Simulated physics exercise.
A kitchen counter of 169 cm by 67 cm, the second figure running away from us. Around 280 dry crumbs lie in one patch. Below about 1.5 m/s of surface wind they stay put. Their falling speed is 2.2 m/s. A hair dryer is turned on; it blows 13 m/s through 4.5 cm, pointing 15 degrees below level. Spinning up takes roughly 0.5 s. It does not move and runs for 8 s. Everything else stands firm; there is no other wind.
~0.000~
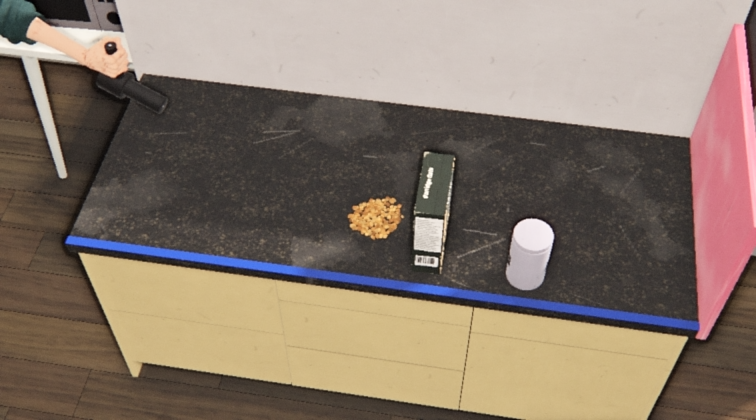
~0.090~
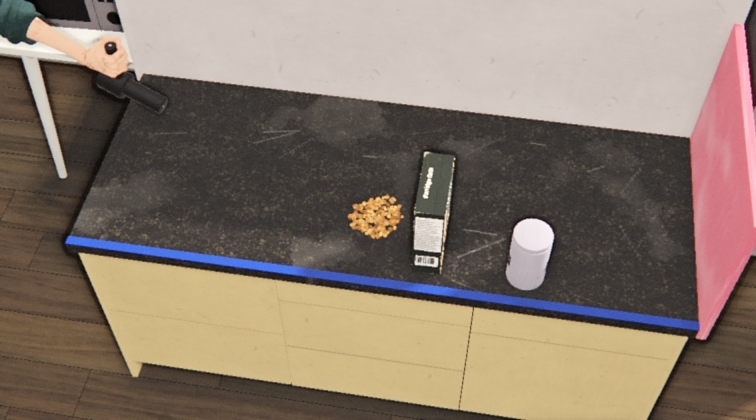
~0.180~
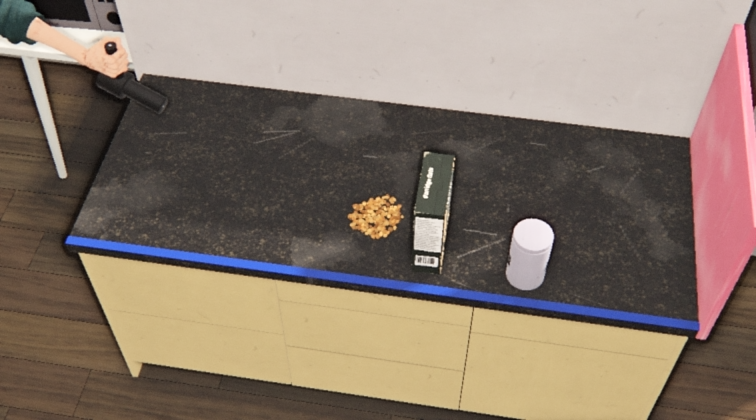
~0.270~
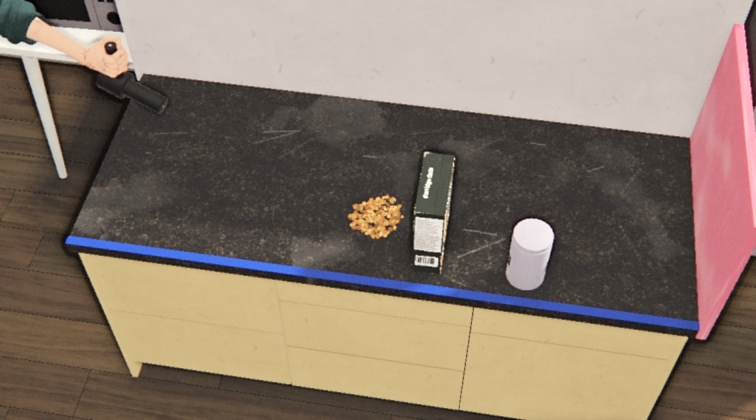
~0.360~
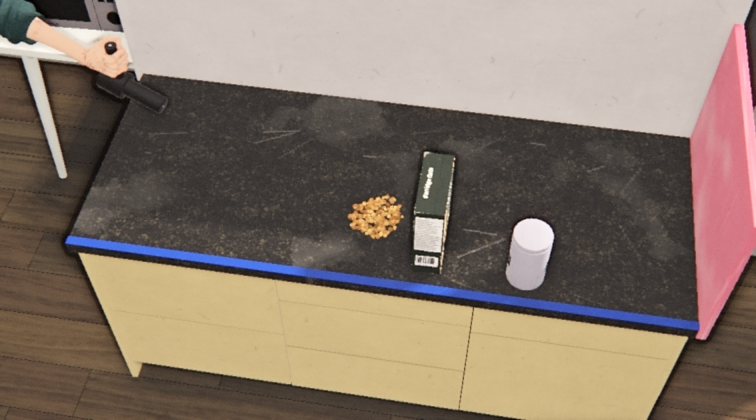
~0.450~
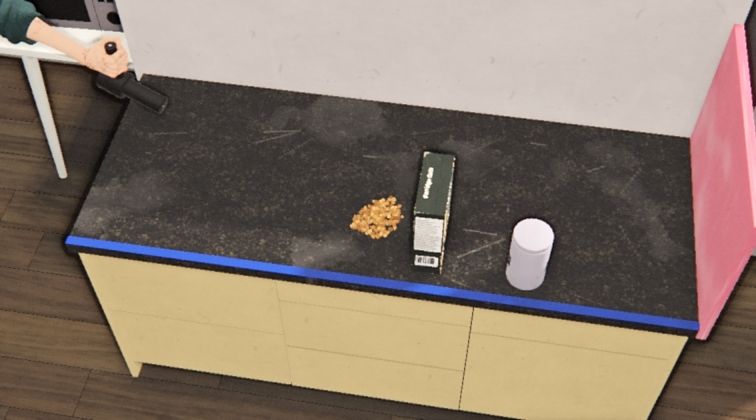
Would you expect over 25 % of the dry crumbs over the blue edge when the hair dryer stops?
More than a quarter over the blue edge: Yes.
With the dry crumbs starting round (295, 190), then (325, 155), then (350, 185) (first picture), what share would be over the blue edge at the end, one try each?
In that order: 100 %, 10 %, 60 %.
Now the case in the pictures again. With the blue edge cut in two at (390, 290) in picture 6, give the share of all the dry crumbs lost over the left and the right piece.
Some 40 % left, 60 % right.
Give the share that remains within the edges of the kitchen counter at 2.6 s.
About 2 %.
After 1.6 s, 96 % are over the blue edge; 93 % have settled or left.
After 2.6 s, 98 % are over the blue edge; 98 % have settled or left.
After 4.4 s, 98 % are over the blue edge; 98 % have settled or left.
After 8.0 s, at the end, 98 % are over the blue edge.
